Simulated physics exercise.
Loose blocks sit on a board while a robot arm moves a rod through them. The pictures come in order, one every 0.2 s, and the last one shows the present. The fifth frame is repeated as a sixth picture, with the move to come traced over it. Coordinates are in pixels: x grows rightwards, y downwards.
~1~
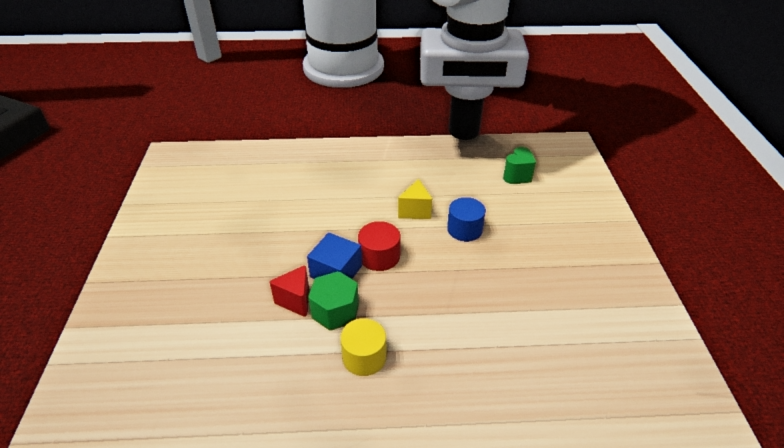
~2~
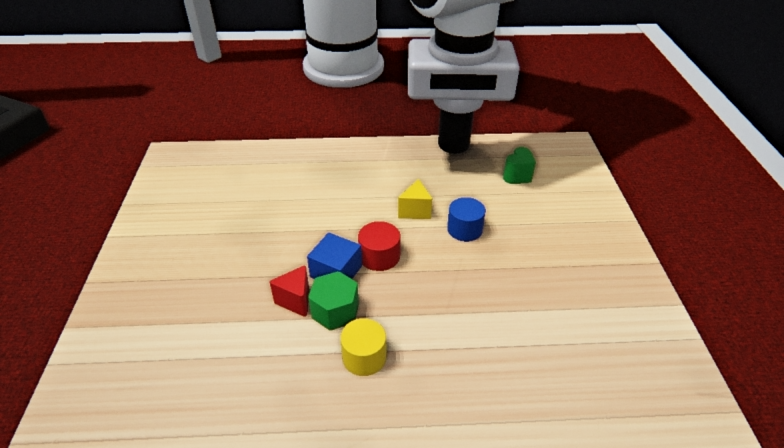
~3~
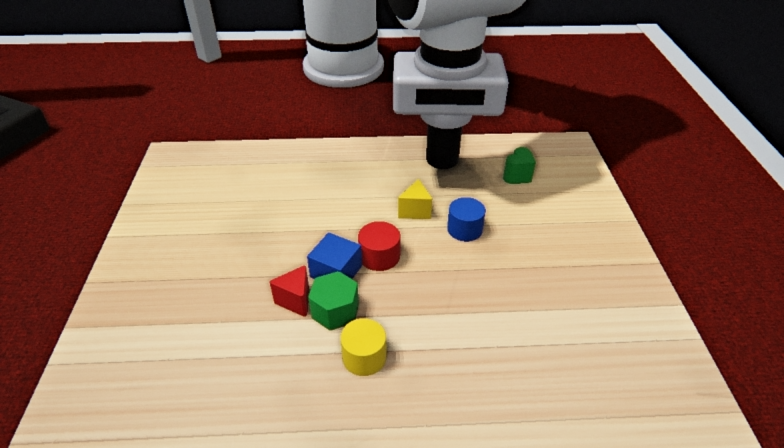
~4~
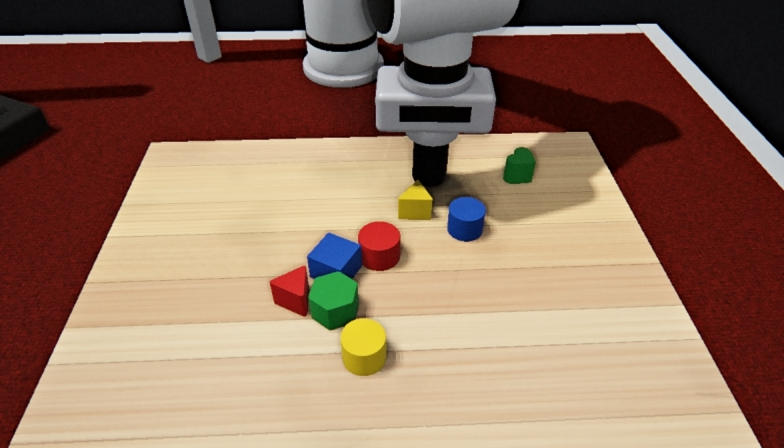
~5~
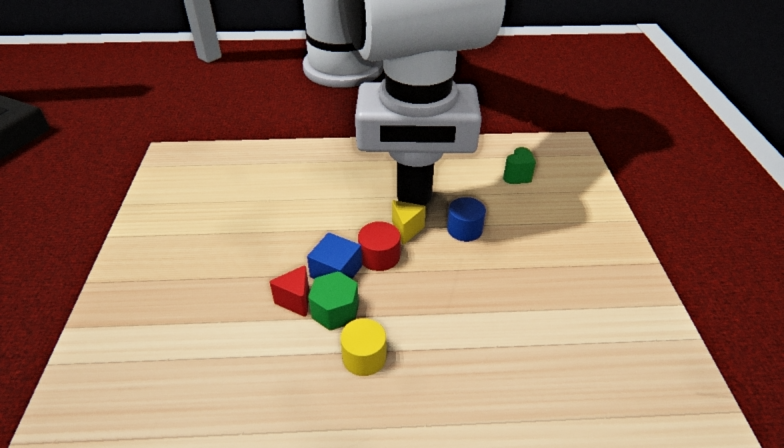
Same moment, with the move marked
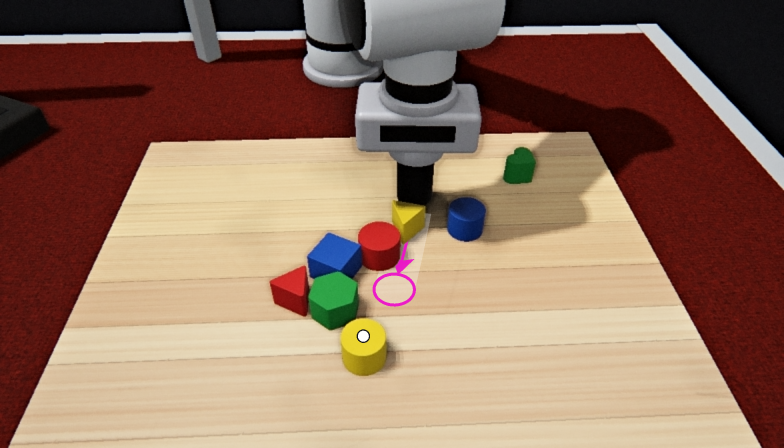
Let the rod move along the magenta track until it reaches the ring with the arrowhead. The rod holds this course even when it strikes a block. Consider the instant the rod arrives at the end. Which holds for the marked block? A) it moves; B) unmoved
It's B.
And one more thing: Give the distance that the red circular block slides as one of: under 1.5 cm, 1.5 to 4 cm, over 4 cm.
My answer is that it shifts over 4 cm.
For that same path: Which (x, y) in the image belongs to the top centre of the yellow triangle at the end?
At (419, 287).
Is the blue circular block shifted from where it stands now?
No - that is not the case.
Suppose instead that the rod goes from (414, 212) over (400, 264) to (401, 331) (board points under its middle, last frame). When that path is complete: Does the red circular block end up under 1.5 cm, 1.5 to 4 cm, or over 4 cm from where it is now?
Above 4 cm.
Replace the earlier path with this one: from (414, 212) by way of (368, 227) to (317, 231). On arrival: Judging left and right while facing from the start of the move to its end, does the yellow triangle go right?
Final answer: No.
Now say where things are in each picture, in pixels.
Rod's lower end (464, 132); blue square block (334, 250); yellow circular block (363, 336); red circular block (379, 235); yellow triangle (416, 191); blue circular block (468, 208), in the first frame.
Rod (454, 146); blocks still, in the second frame.
Rod (442, 161); blocks still, in the third frame.
Rod (429, 178); blocks still, in the fourth frame.
Rod (414, 197); blue square block (334, 250); yellow circular block (363, 336); red circular block (379, 235); yellow triangle (407, 209); blue circular block (468, 208), in the fifth frame.
Drawn move, from (414, 212) directly to (394, 289); the dot is on the yellow circular block.
On the path given first. One third of the way, rod (409, 221); blue square block (329, 252); red circular block (377, 242); yellow triangle (410, 236), turned 15° anticlockwise.
Two thirds of the way, rod (402, 247); blue square block (324, 252); red circular block (368, 259); yellow triangle (414, 263), turned 25° anticlockwise.
At the end, rod (394, 274); blue square block (324, 252); yellow circular block still; red circular block (352, 277); yellow triangle (419, 287), turned 75° anticlockwise; blue circular block still.
